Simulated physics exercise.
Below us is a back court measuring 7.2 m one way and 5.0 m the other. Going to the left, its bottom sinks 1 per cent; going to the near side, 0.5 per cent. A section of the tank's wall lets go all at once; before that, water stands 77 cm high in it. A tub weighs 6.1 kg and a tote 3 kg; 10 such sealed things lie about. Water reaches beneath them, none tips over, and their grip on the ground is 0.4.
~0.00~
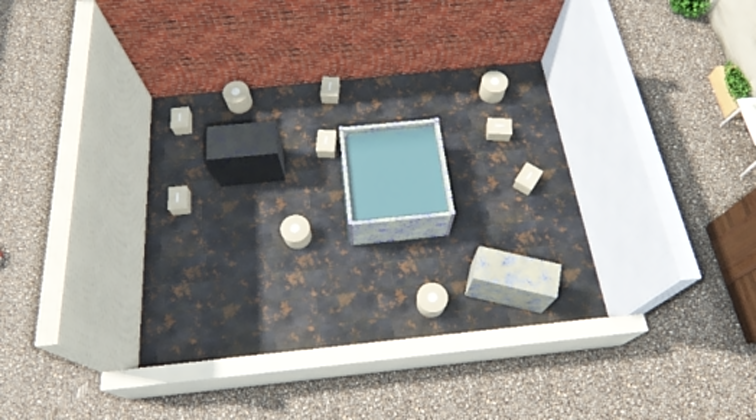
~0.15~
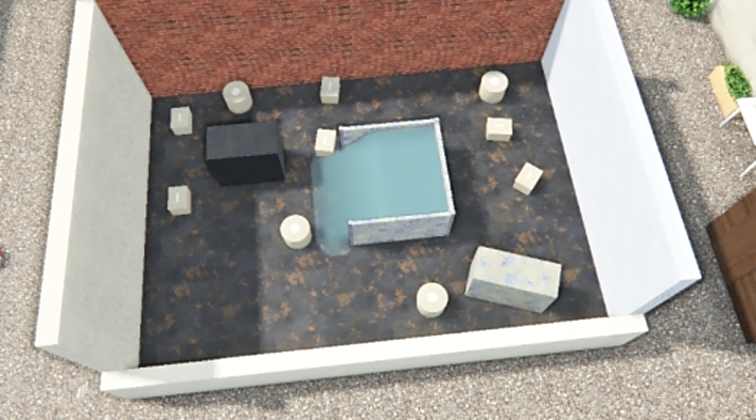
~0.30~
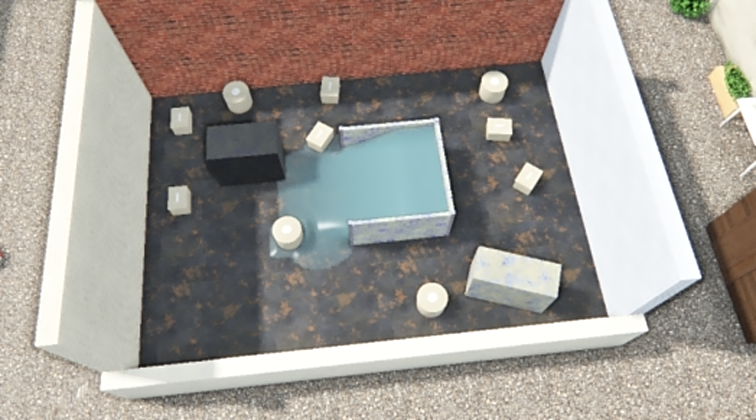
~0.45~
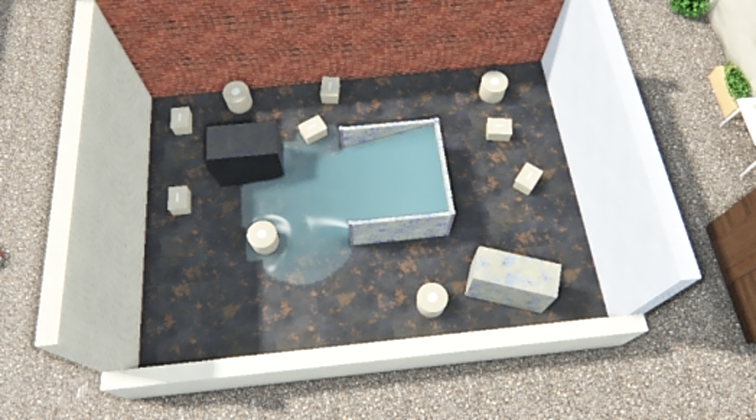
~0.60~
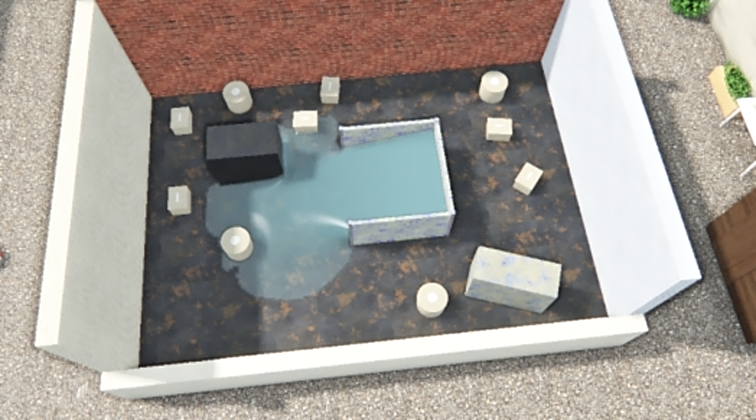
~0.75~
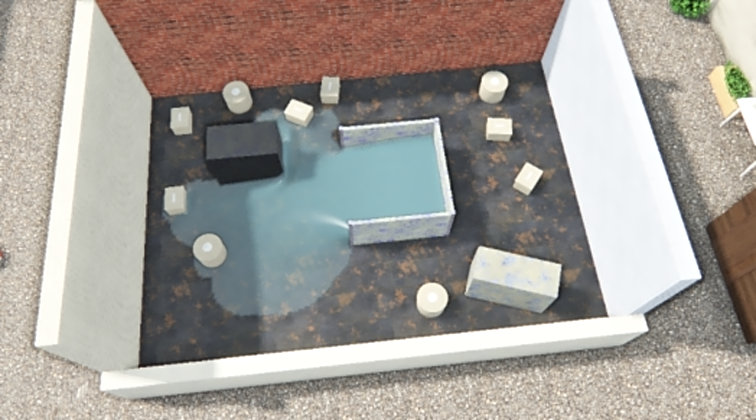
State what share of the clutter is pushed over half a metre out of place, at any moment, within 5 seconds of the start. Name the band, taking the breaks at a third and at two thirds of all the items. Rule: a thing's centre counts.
The answer is the middle band, one to two thirds.
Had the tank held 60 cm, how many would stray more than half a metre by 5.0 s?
So the tally would be 5.
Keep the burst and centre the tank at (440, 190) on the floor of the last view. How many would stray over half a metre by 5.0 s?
6.
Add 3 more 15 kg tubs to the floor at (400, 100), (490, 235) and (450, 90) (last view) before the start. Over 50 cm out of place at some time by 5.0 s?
Reading them off in order: Not beyond, not beyond, not beyond.
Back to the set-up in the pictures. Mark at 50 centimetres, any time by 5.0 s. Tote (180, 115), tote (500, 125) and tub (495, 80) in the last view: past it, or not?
Result, in order: Overshooting / undershooting / undershooting.
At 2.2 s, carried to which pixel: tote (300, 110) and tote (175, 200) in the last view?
Around (288, 82) and (147, 171).
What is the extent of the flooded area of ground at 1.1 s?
Some 13 m2 of it.
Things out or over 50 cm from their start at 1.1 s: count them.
Answer: 2.
After 1.1 s 2 of 10 are over 50 cm from their spots; 1 afloat.
After 2.2 s 4 of 10 are over 50 cm from their spots; 5 afloat.
After 3.5 s 6 of 10 are over 50 cm from their spots; 5 afloat.
After 5.0 s 5 of 10 are over 50 cm from their spots, and 6 have been at some point; 6 afloat.
